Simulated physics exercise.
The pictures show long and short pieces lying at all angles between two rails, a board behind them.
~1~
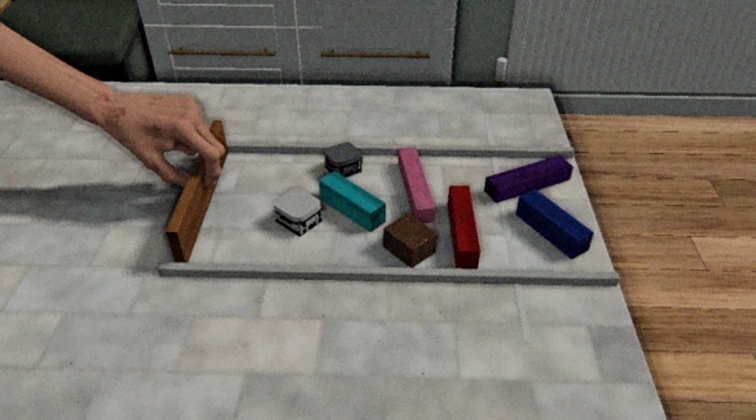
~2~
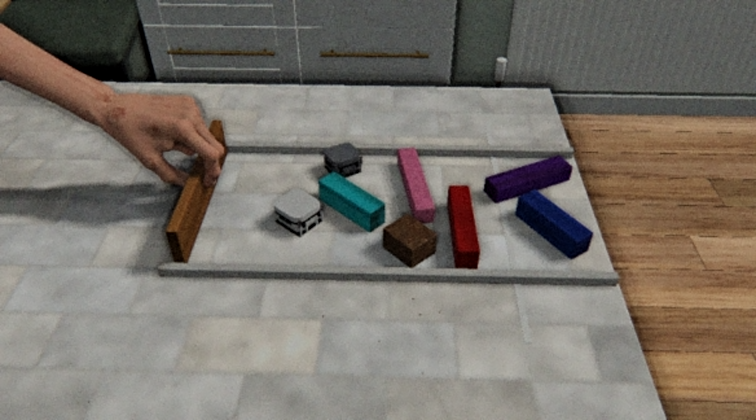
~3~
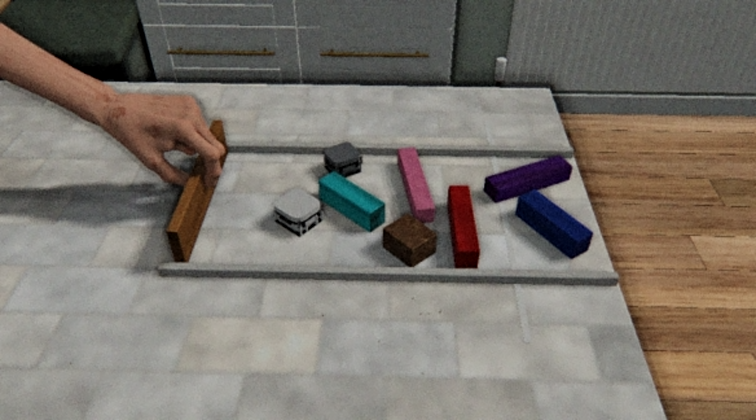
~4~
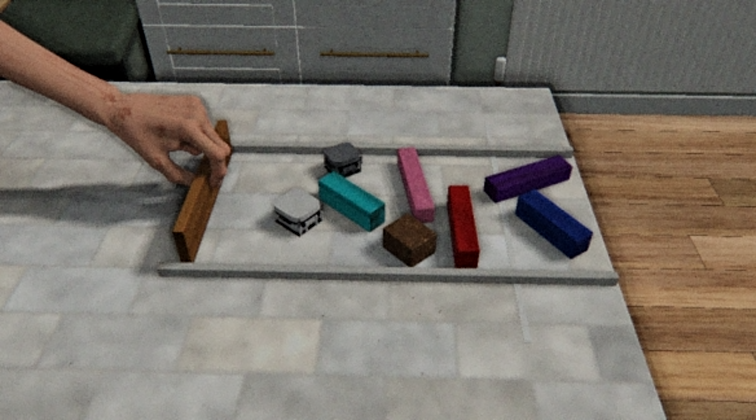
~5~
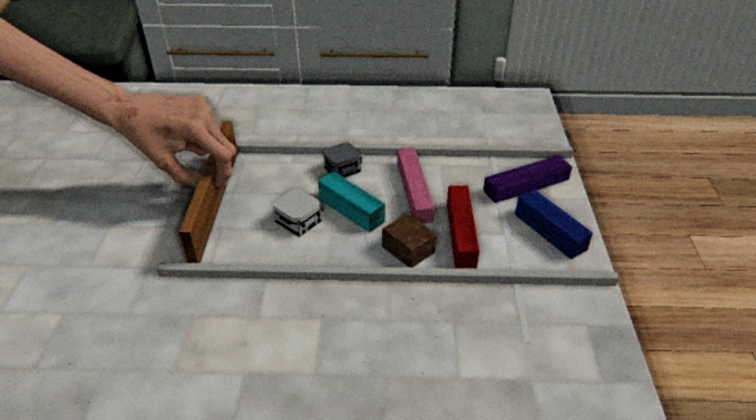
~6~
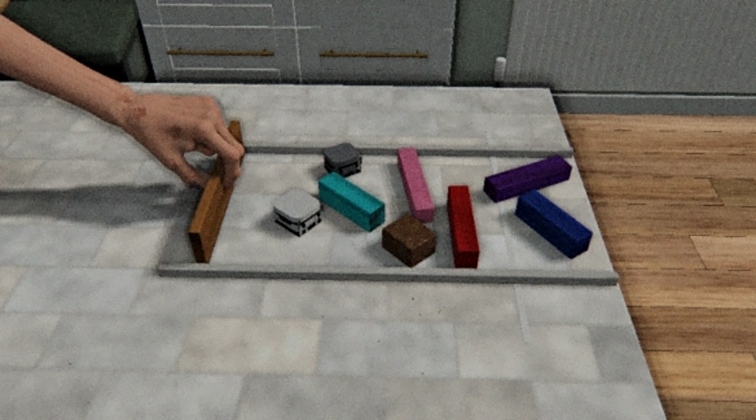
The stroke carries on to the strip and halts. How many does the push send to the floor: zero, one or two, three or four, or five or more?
The number that fall off is one or two.
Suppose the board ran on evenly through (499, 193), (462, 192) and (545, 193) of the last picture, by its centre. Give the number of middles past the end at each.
Past the end: 2, 0 and 4.
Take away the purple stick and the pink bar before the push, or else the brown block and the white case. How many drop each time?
0 in the first case, 0 in the second.
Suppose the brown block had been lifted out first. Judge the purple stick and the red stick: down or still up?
The purple stick comes down, the red stick remains up.
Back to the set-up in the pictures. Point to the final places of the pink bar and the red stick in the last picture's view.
Near (551, 180) and (598, 229).
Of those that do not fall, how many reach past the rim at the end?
1 of them.
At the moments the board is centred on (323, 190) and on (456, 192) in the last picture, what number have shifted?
3 and 8.
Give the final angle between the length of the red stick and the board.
Near 15 degrees.
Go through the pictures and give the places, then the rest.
In the first frame, blue stick (553, 223); purple stick (529, 179); red stick (463, 226); board (201, 187); tape (504, 211).
In the second frame, purple stick (528, 179); white case (298, 213).
In the third frame, red stick (462, 226); grey case (343, 161).
In the fourth frame, blue stick (552, 223); brown block (409, 240).
In the fifth frame, purple stick (528, 178); board (212, 188).
In the sixth frame, blue stick (552, 223); purple stick (528, 178); red stick (462, 226); board (220, 188); tape (503, 210).
Soon after, none off yet; blue stick at rest near (552, 223); purple stick at rest near (528, 178); red stick at rest near (462, 226).
After that, none off yet; blue stick at rest near (552, 223); purple stick at rest near (528, 178); red stick displaced a little near (479, 226).
And then, none off yet; blue stick displaced a little near (586, 228); purple stick displaced a little near (566, 175); red stick displaced about its own width near (552, 226).
In the end, the number that fall off is one or two; gone, purple stick and blue stick.
